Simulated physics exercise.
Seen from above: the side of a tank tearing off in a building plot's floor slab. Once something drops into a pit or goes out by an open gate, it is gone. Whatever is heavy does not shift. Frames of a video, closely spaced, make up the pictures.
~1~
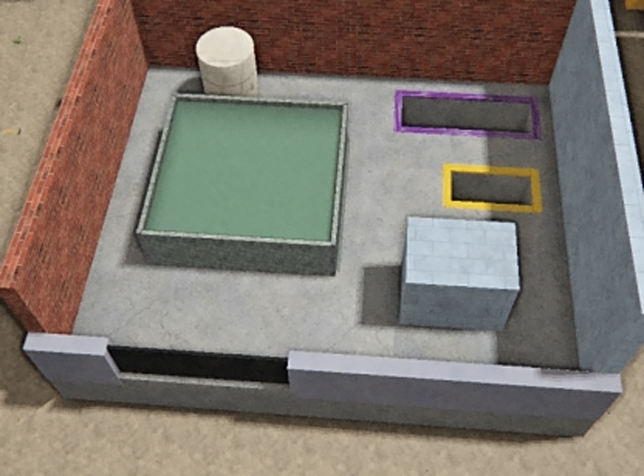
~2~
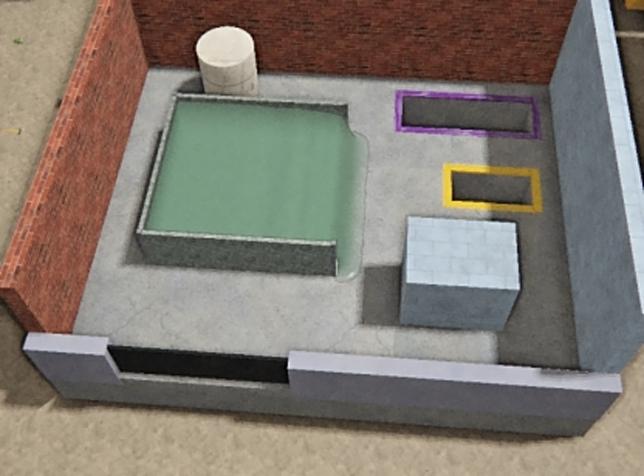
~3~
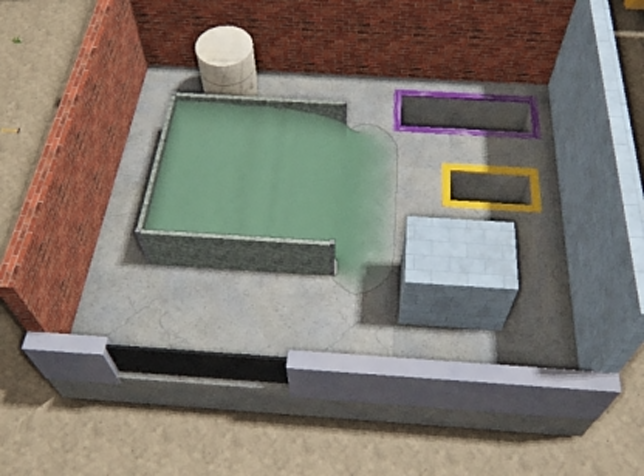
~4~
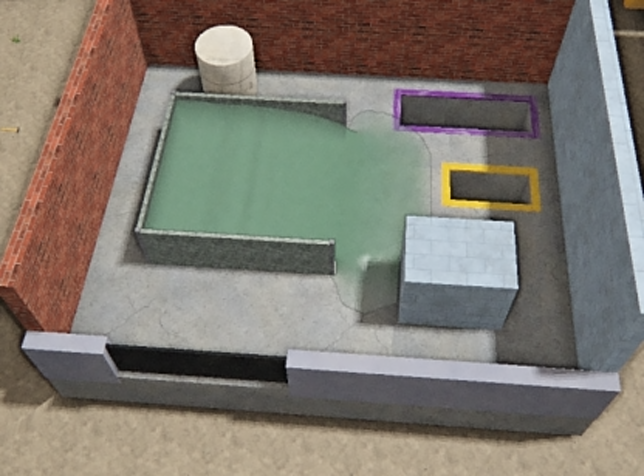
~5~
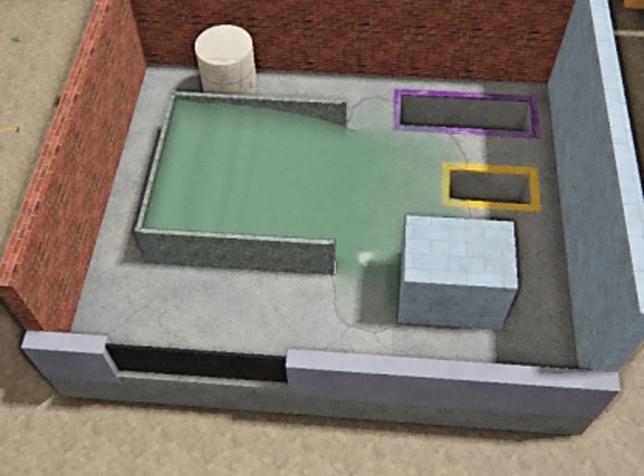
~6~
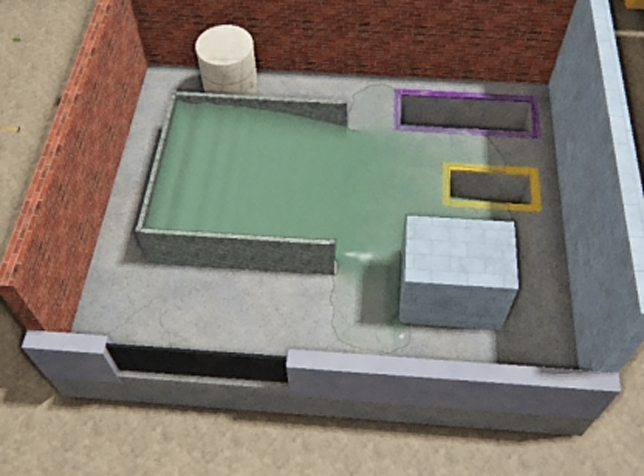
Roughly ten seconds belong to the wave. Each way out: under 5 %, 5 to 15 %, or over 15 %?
Outcome: The gate swallows below five per cent, the yellow pit swallows beyond fifteen per cent, the purple pit swallows beyond fifteen per cent.
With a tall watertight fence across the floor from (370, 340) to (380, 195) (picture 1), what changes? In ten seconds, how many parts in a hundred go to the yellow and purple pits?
The yellow pit gets 15 per cent and the purple pit gets 35 per cent.
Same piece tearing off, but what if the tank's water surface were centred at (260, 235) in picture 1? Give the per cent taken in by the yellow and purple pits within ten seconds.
The yellow pit ends up with 45 per cent and the purple pit with 20 per cent.
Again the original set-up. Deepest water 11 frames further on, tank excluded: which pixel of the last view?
Near (550, 241).
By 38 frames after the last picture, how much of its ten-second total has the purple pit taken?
Near 85 in a hundred.
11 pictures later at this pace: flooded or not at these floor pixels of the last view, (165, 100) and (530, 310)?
Well, the first is dry underfoot and the second is wet underfoot.
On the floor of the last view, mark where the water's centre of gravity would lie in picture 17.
My guess is about (352, 214).
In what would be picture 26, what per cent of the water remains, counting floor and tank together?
Around 62 in a hundred.
A moment on, water covers 40 % of the floor; the gate 0 %, the yellow pit 5 %, the purple pit 2 %.
Next, water covers 55 % of the floor; the gate 0 %, the yellow pit 12 %, the purple pit 6 %.
Then, water covers 70 % of the floor; the gate 0 %, the yellow pit 22 %, the purple pit 15 %.
Later, water covers 85 % of the floor; the gate 0 %, the yellow pit 31 %, the purple pit 23 %.
In the end, water covers 90 % of the floor; the gate 0 %, the yellow pit 38 %, the purple pit 28 %.
